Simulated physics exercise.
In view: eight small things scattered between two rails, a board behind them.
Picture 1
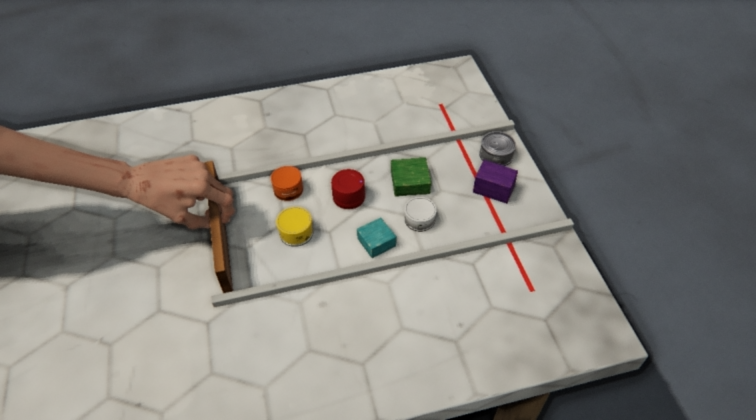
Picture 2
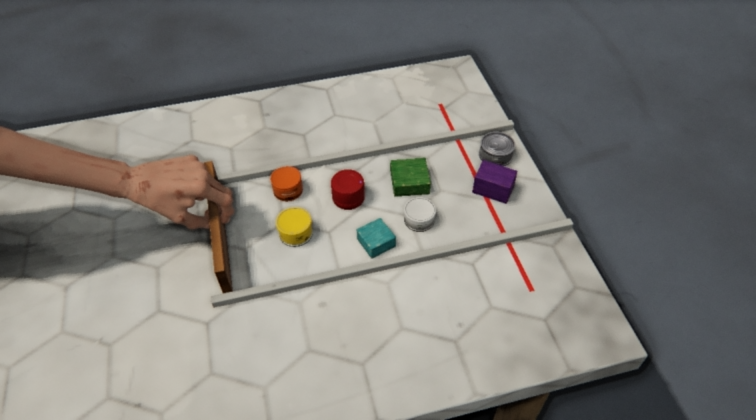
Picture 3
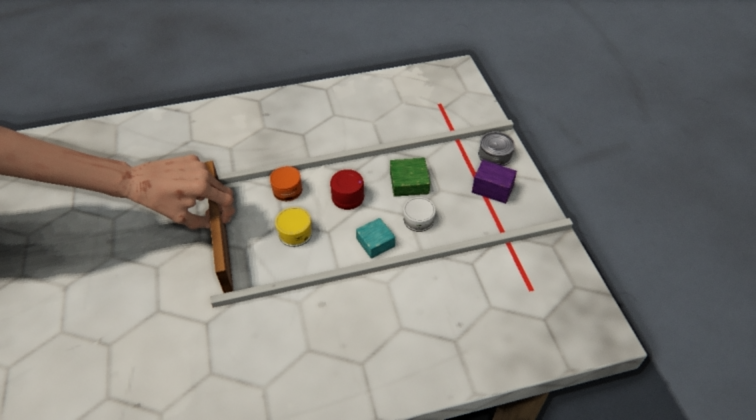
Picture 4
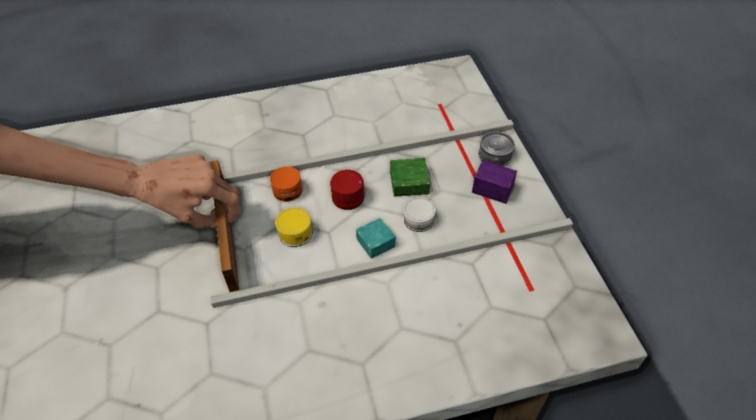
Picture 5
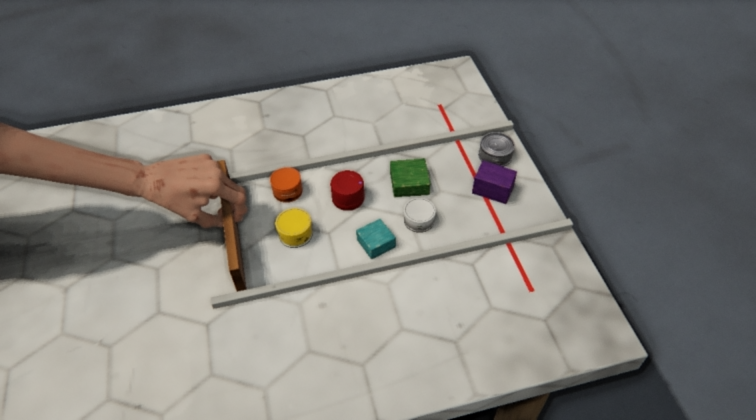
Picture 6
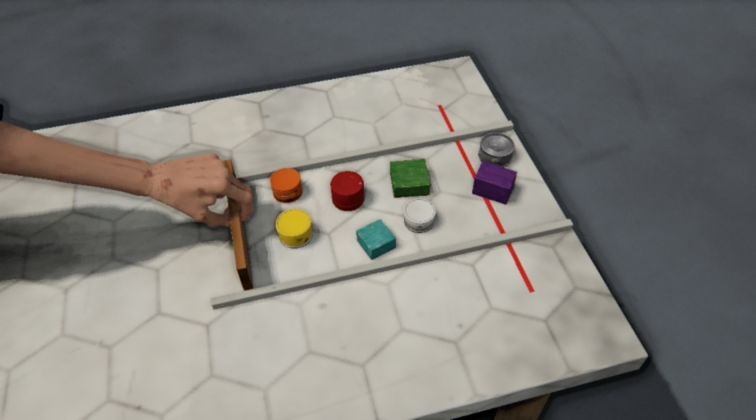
A hand gripping an upright wooden board slid it slightly to the right between two rails, toward eight scattered colourful blocks and round pieces, which stayed where they were without the board touching them.
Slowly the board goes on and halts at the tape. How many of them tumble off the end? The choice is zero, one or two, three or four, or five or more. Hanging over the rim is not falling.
The number that fall off is one or two.
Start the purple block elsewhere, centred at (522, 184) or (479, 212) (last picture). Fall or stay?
In turn it remains up; goes over.
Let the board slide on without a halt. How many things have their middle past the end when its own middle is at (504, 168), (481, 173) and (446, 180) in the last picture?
Place by place, 4, 1 and 0.
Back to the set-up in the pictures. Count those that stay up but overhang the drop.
The number is 1.
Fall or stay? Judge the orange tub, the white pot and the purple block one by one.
The orange tub does not fall; the white pot survives; the purple block does not fall.
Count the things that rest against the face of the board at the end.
In contact: 4.
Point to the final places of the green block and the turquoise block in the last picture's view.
Near (509, 149) and (511, 214).
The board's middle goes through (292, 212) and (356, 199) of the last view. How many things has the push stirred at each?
By then 2, and 4.
A little later, none off yet; grey pot at rest near (496, 150); purple block at rest near (494, 183); green block at rest near (410, 178).
Next, none off yet; grey pot at rest near (496, 150); purple block at rest near (494, 183); green block shifted about its own width near (449, 167).
When it is over, the number that fall off is one or two; down, grey pot.
